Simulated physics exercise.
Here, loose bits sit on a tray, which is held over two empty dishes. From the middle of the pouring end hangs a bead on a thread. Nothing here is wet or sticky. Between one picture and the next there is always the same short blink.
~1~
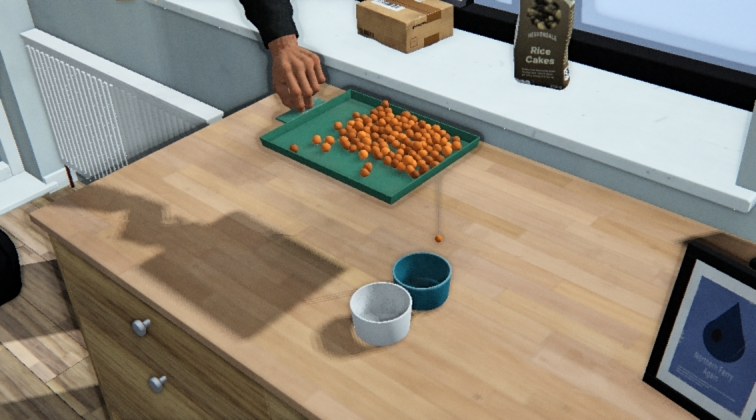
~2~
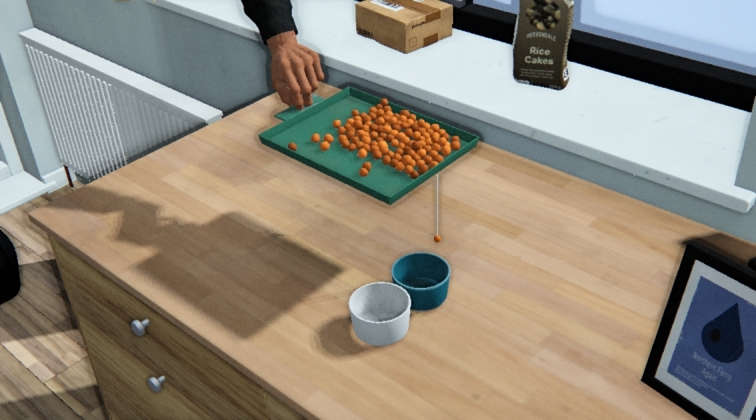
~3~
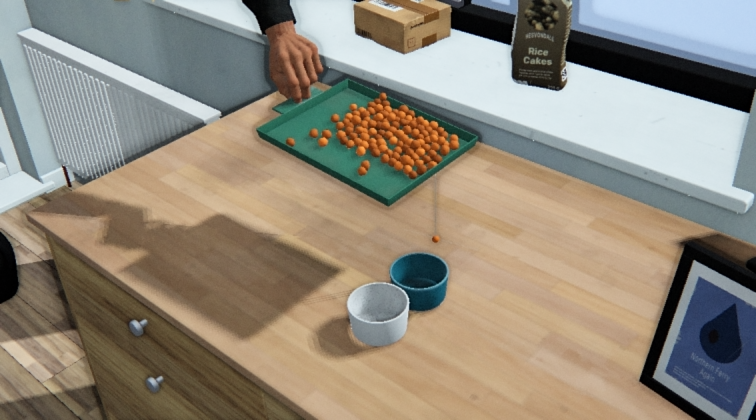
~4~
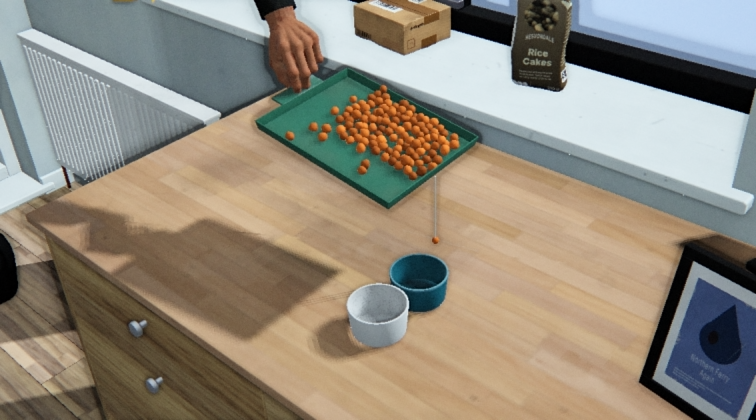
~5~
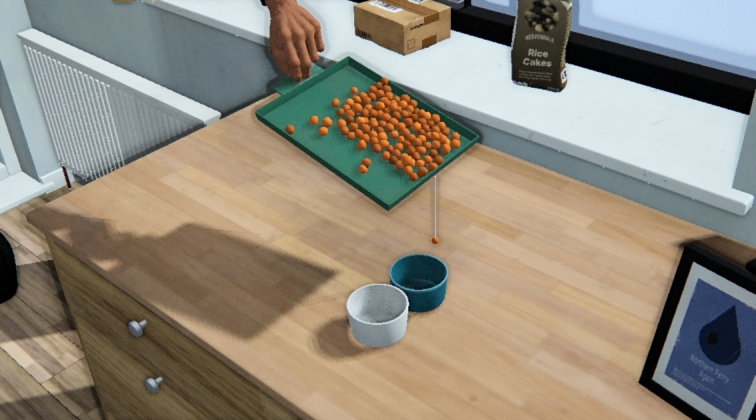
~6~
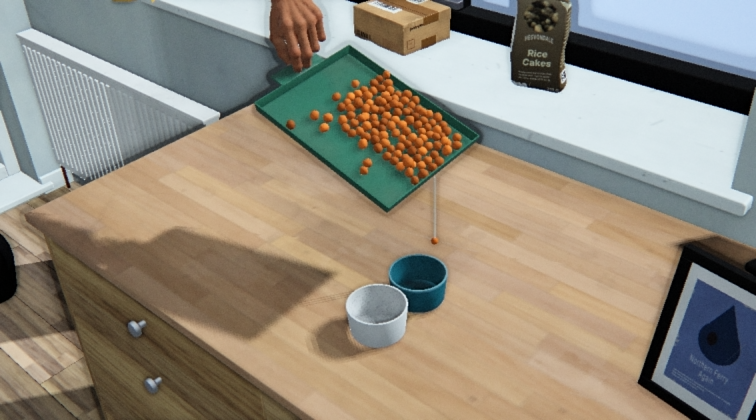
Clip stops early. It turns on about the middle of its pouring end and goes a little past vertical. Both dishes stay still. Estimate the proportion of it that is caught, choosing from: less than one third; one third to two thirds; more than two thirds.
Proportion caught: One third to two thirds.
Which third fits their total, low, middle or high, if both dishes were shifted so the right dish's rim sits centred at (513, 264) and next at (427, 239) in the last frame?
Under a third; under a third.
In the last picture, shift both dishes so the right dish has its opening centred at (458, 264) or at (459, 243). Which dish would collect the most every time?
With the first placement it's the one to the left, with the second it's the one to the left.
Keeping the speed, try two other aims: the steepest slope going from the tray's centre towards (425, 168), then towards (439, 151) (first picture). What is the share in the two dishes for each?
Near 10 % and, after that, 0 %.
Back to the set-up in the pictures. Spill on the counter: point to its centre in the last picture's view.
Close to pixel (487, 319) in the last view.
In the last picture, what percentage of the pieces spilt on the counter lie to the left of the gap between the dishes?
Close to 10 %.
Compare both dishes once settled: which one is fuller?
At rest, the fuller dish is the one at right.
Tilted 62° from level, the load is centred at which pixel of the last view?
The load is centred around (412, 152).
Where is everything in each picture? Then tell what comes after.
In the first frame, corners of the pouring end (391, 195) and (477, 137), level; middle of the load (391, 140), coated peanuts; left dish (404, 325); right dish (445, 292); bead on its thread (438, 239).
In the second frame, corners of the pouring end (390, 196) and (476, 137), level; middle of the load (390, 139).
In the third frame, corners of the pouring end (389, 197) and (475, 137), tipped barely, lowest at the left corner; middle of the load (389, 136).
In the fourth frame, corners of the pouring end (389, 201) and (476, 137), tipped a little, lowest at the left corner; middle of the load (389, 132).
In the fifth frame, corners of the pouring end (389, 203) and (476, 136), tipped a little, lowest at the left corner; middle of the load (390, 128).
In the sixth frame, corners of the pouring end (388, 205) and (477, 136), tipped clearly, lowest at the left corner; middle of the load (391, 126), roughly a quarter on the move; left dish (400, 327); right dish (441, 294).
Just after the last frame, tray tipped steeply; almost all on the tray; just a few in the right dish; just a few outside both; about a tenth in the air.
A moment on, tray tipped right over; roughly half on the tray; about a tenth in the left dish; about a tenth in the right dish; about a tenth outside both; roughly a quarter in the air.
Further on, tray tipped past a quarter turn; roughly a quarter in the left dish; roughly a third in the right dish; roughly half outside both.
When it is over, tray tipped past a quarter turn; roughly a quarter in the left dish; roughly a third in the right dish; roughly half outside both.
